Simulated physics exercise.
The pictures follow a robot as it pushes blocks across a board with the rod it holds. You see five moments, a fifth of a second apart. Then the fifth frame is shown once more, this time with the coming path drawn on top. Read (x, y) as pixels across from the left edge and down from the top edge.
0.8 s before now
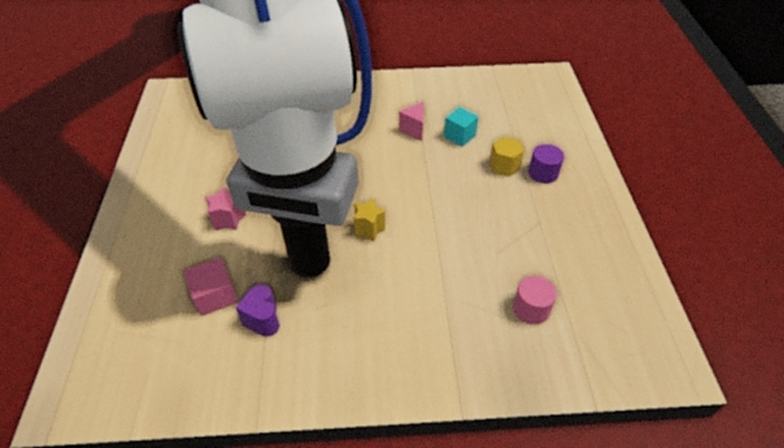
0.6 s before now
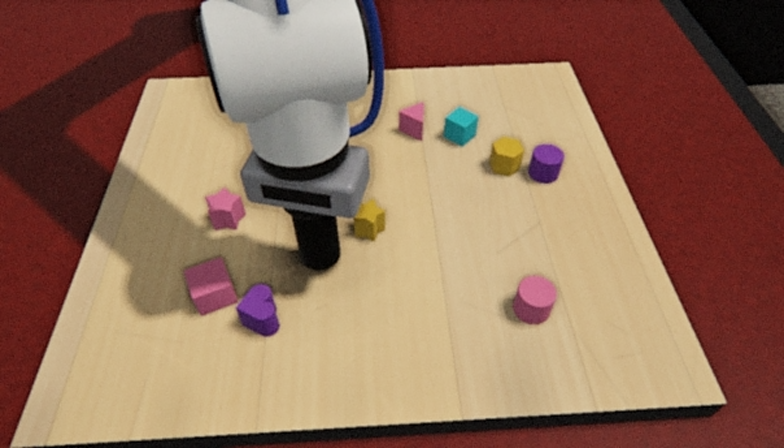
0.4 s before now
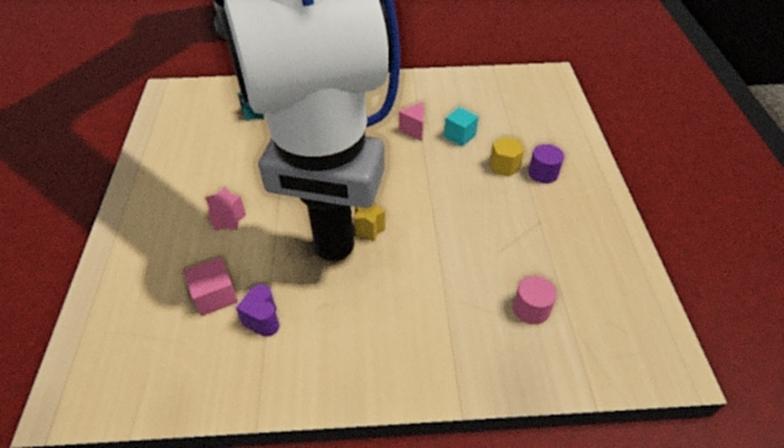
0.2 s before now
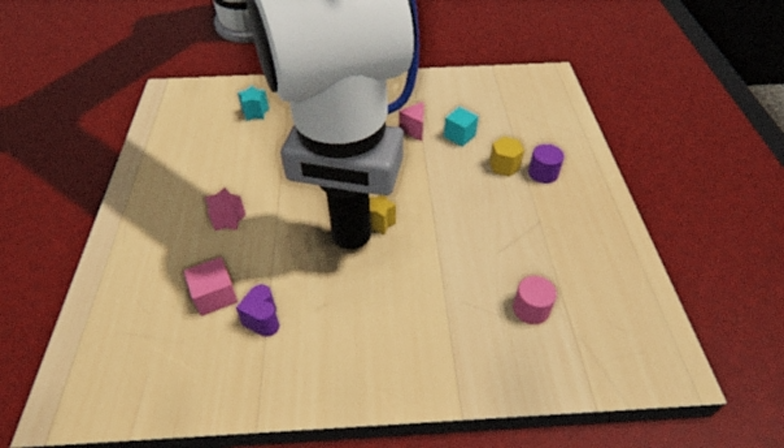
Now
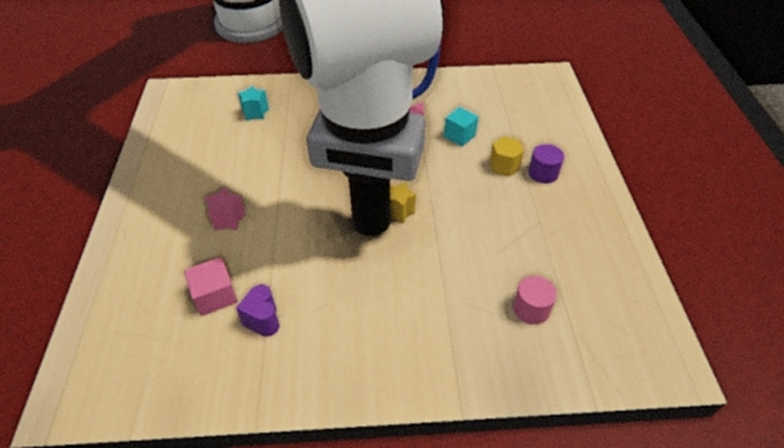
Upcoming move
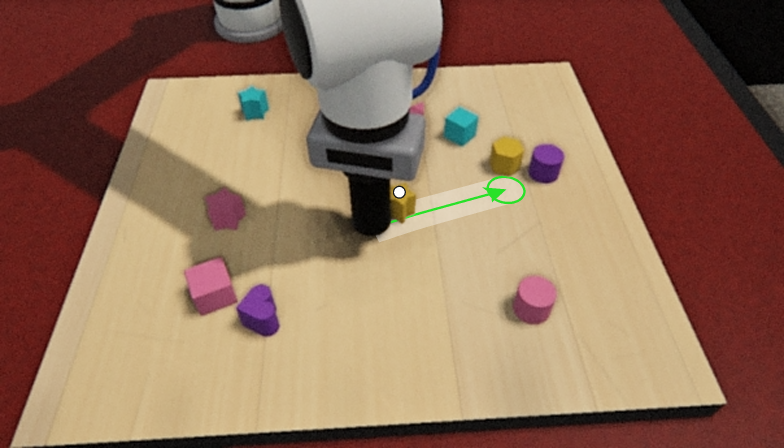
A robot arm moves its black rod up and right, pushing a yellow star the same way.
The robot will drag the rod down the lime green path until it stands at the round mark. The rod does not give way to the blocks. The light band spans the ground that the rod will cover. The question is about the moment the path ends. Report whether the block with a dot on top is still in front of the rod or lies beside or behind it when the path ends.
The block with a dot on top slips off.
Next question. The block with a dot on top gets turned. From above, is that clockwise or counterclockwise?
Seen from above, counterclockwise.
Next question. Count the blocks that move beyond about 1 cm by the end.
It should be one, as far as I can tell.
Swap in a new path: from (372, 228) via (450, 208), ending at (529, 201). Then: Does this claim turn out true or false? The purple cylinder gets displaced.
That statement is not accurate.
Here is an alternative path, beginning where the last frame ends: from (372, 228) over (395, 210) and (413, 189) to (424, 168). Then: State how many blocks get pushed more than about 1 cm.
The answer will be one.
Path on the board, from (372, 228) to (506, 190); the dot is on the yellow star.
On the path given first. One third of the way, rod (418, 207); yellow star (437, 173), turned 35° anticlockwise.
Two thirds of the way, rod (465, 194); yellow star (452, 162), turned 120° anticlockwise.
At the end, rod (507, 183); yellow star (453, 162), turned 125° anticlockwise; yellow hexagonal block in place.
